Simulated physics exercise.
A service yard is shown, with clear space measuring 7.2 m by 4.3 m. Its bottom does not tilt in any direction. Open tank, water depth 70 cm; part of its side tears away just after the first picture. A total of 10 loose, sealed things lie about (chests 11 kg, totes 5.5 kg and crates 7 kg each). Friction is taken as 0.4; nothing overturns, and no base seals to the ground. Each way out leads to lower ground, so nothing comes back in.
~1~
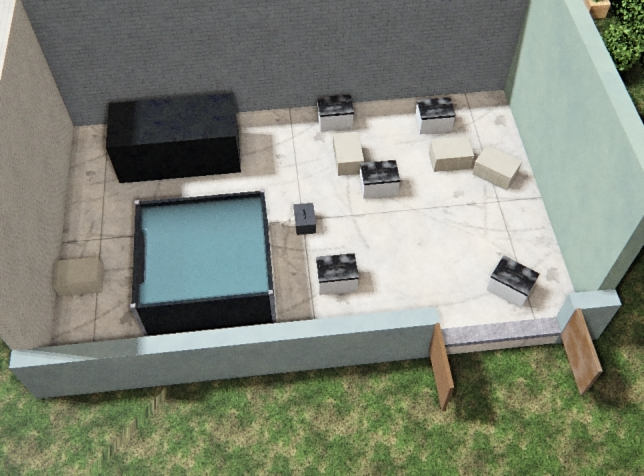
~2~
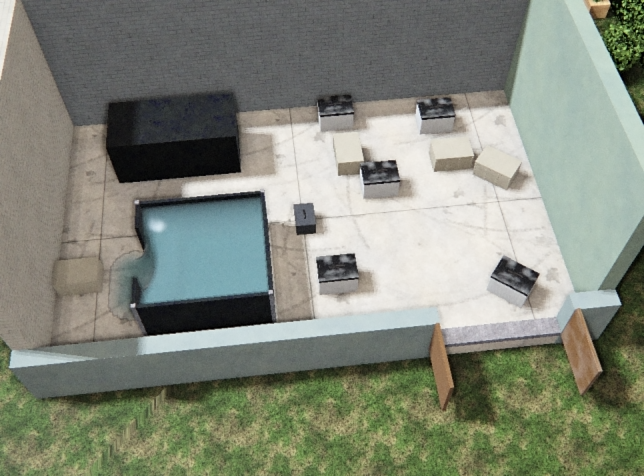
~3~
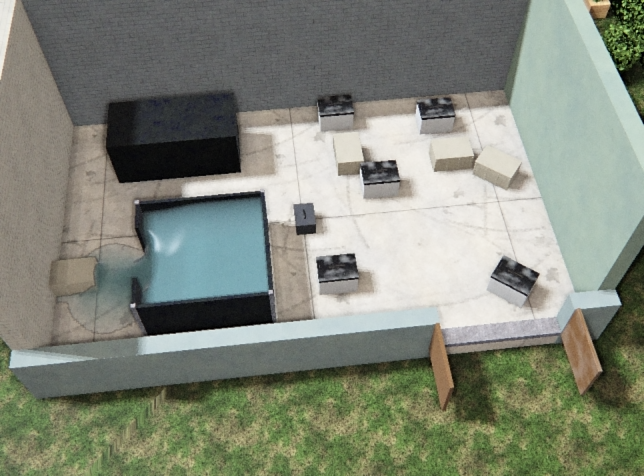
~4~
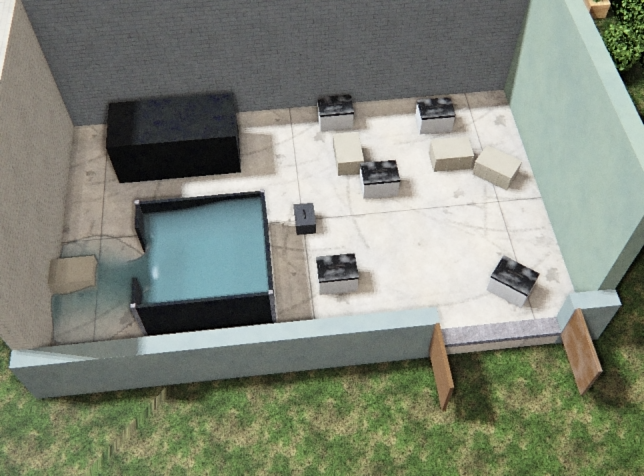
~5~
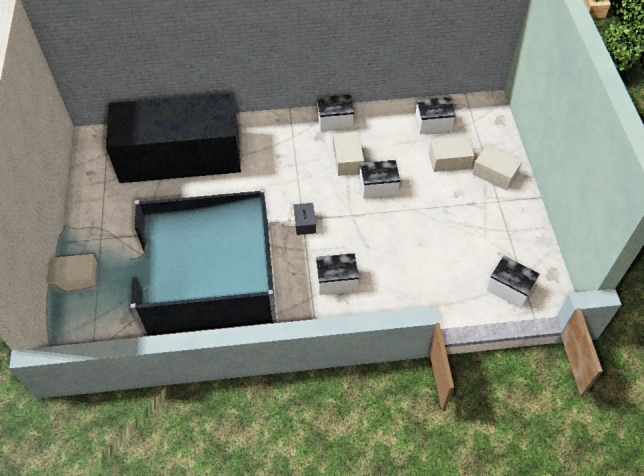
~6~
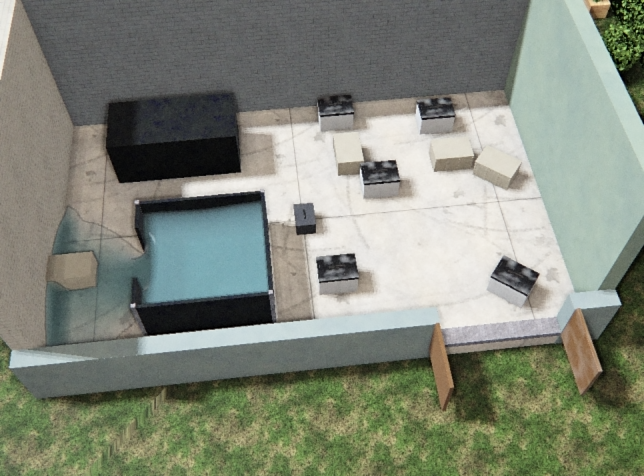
Water pouring from a gap in the left side of an open tank, spreading around a beige box that shifts slightly.
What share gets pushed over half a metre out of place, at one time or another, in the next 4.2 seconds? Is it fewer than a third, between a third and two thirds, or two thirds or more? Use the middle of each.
It does not reach a third.
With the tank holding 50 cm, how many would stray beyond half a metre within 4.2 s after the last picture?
The count would be 1.
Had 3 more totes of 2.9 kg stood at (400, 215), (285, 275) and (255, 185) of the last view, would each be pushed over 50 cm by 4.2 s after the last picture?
Outcome: Stays within first, stays within next, breaks the threshold last.
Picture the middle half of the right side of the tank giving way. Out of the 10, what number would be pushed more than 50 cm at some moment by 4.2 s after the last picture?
In that case the number is 7.
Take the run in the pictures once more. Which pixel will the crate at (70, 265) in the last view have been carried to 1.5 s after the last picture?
Roughly (83, 212) in the same view.
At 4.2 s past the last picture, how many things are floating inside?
3 at that moment.
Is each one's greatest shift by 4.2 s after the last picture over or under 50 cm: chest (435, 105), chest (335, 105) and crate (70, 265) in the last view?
Within the mark, beyond the mark, beyond the mark.
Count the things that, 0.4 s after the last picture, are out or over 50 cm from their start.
I get 0.
Then, 0.4 s after the last picture 0 of 10 are over 50 cm from their spots; 1 afloat.
Then, 1.5 s after the last picture 1 of 10 are over 50 cm from their spots; 1 afloat.
Then, 2.8 s after the last picture 1 of 10 are over 50 cm from their spots; 1 afloat.
Then, 4.2 s after the last picture 3 of 10 are over 50 cm from their spots, and 3 have been at some point; 3 afloat.
